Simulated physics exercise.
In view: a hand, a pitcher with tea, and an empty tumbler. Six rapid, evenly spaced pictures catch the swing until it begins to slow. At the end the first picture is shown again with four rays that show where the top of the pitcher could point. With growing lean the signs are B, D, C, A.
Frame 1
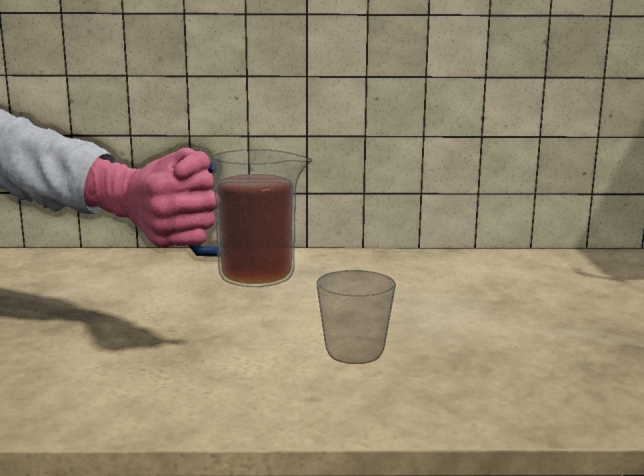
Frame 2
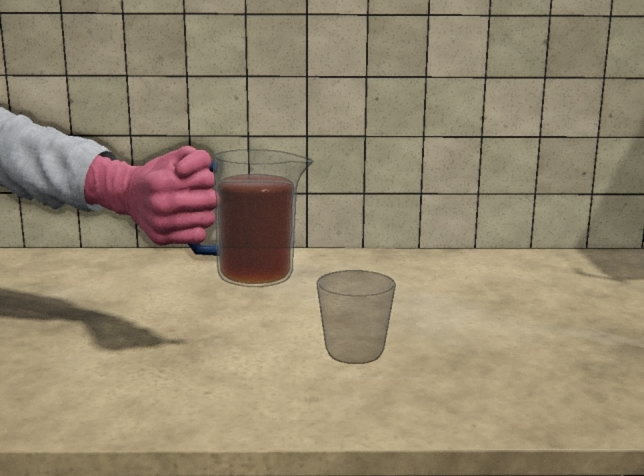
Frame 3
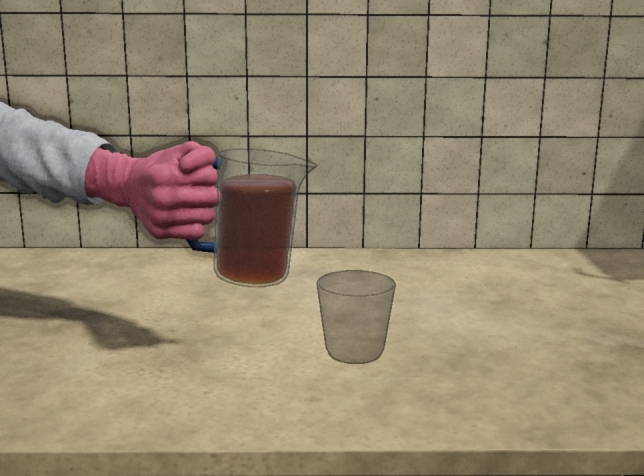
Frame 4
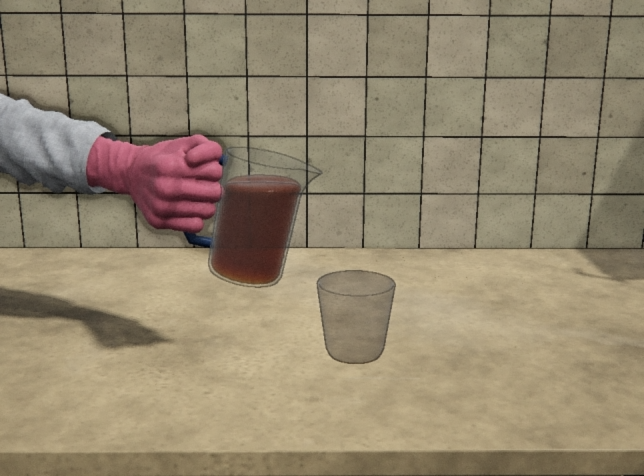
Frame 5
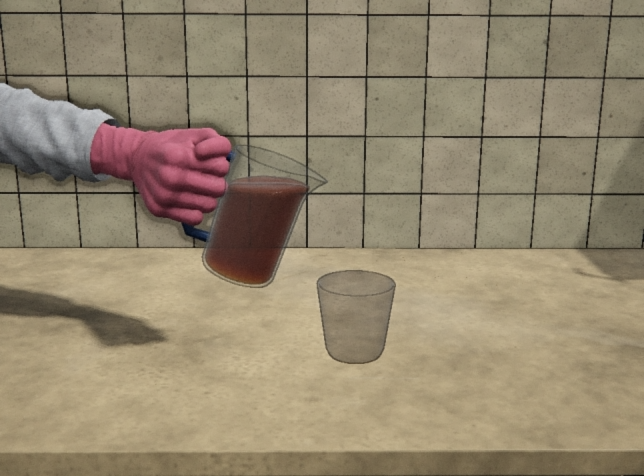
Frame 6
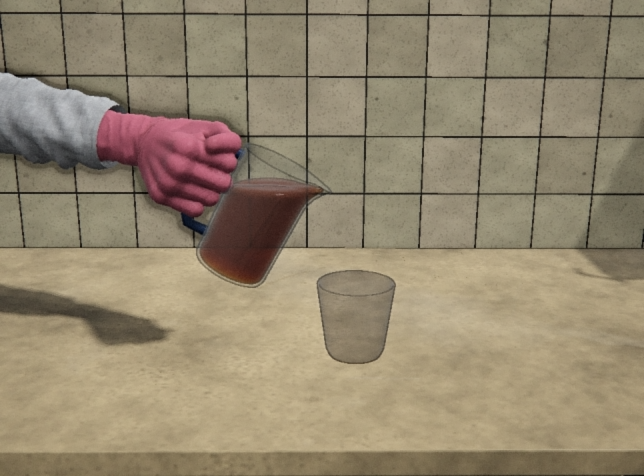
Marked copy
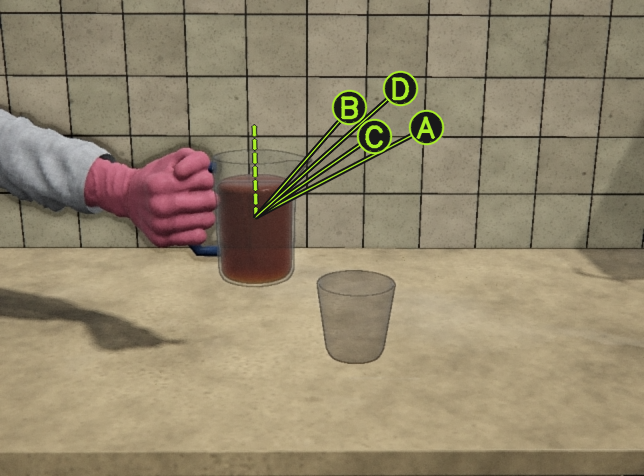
Pitcher of reddish-brown tea tilting gradually to the right in a pink-gloved hand, above an empty tumbler on a counter.
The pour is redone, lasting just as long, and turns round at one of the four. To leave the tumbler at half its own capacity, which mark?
A is best.
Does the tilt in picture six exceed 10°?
Yes.
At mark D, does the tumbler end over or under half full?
Under half.
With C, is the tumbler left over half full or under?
Under.
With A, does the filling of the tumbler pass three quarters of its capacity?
No.
On the marked copy, A at (411, 135); B at (339, 121); C at (359, 145); D at (387, 99).
For mark A, the tumbler ends with about 52 % of what it can hold.
For mark B, the tumbler ends with about 14 % of what it can hold.
For mark C, the tumbler ends with about 35 % of what it can hold.
For mark D, the tumbler ends with about 24 % of what it can hold.
